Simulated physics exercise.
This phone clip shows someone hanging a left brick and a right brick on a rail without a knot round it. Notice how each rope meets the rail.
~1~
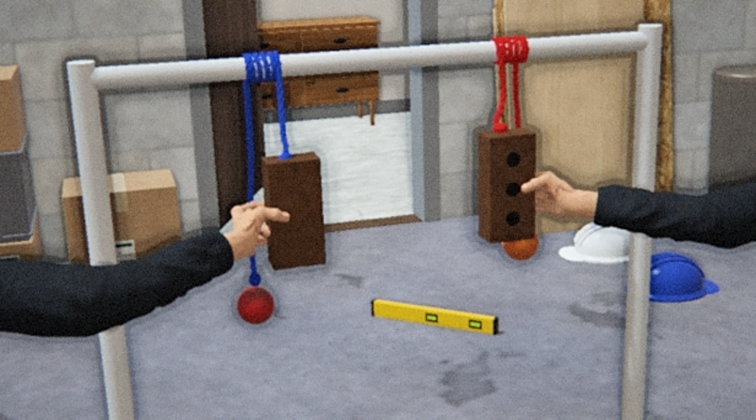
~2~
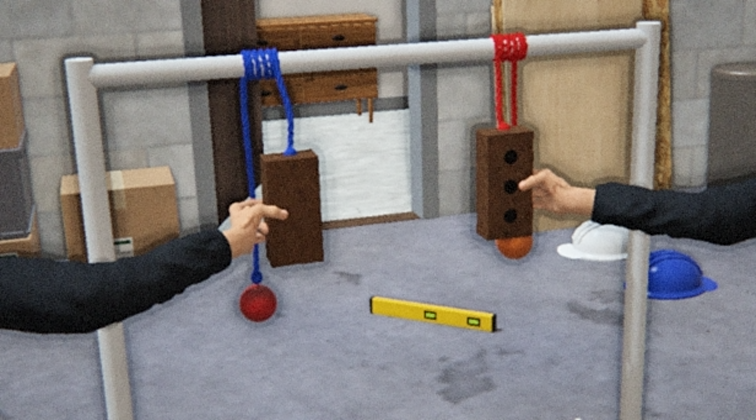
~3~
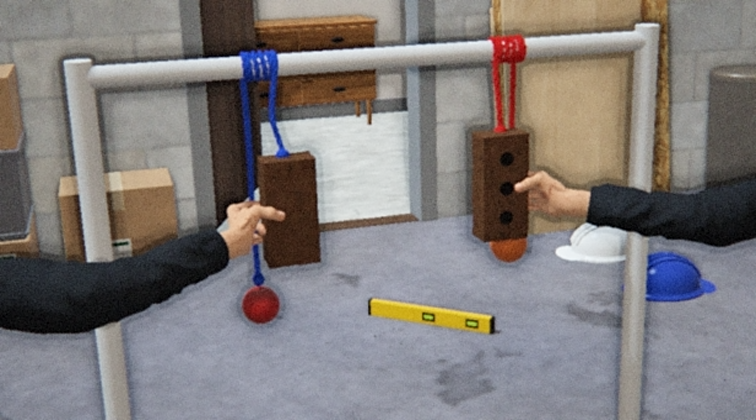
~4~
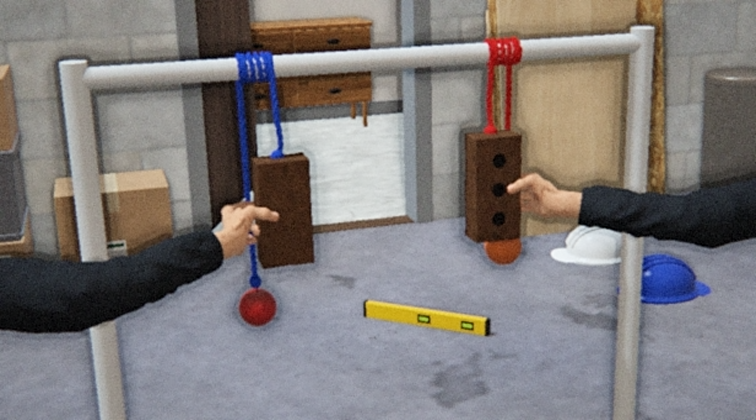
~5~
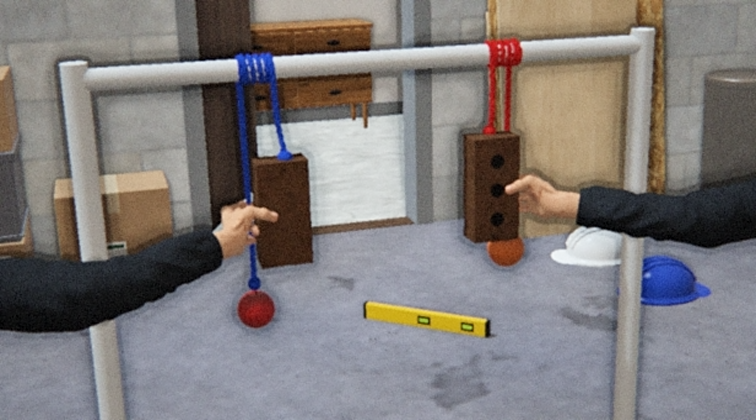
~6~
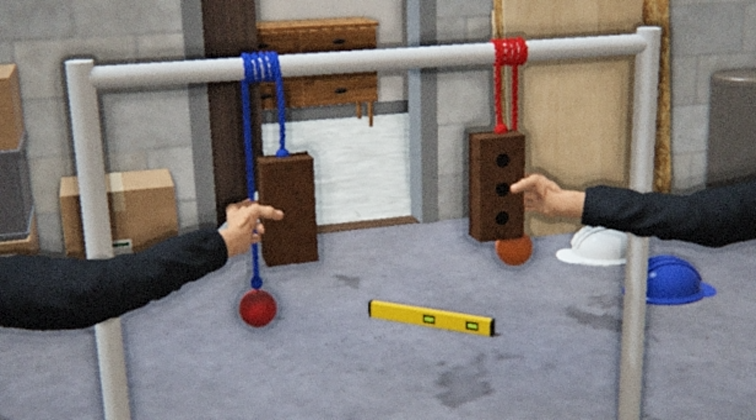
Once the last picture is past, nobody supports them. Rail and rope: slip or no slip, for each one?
The left brick remains aloft; the right brick remains aloft.
Then, 0.24 s on from there, left brick off the floor near (286, 215); right brick off the floor near (497, 193).
Then, 0.48 s on from there, left brick off the floor near (282, 215); right brick off the floor near (498, 190).
Then, 0.94 s on from there, left brick off the floor near (283, 216); right brick off the floor near (499, 191).
In the end, left brick off the floor near (283, 214); right brick off the floor near (498, 191). The left brick stays hanging and the right brick is held.
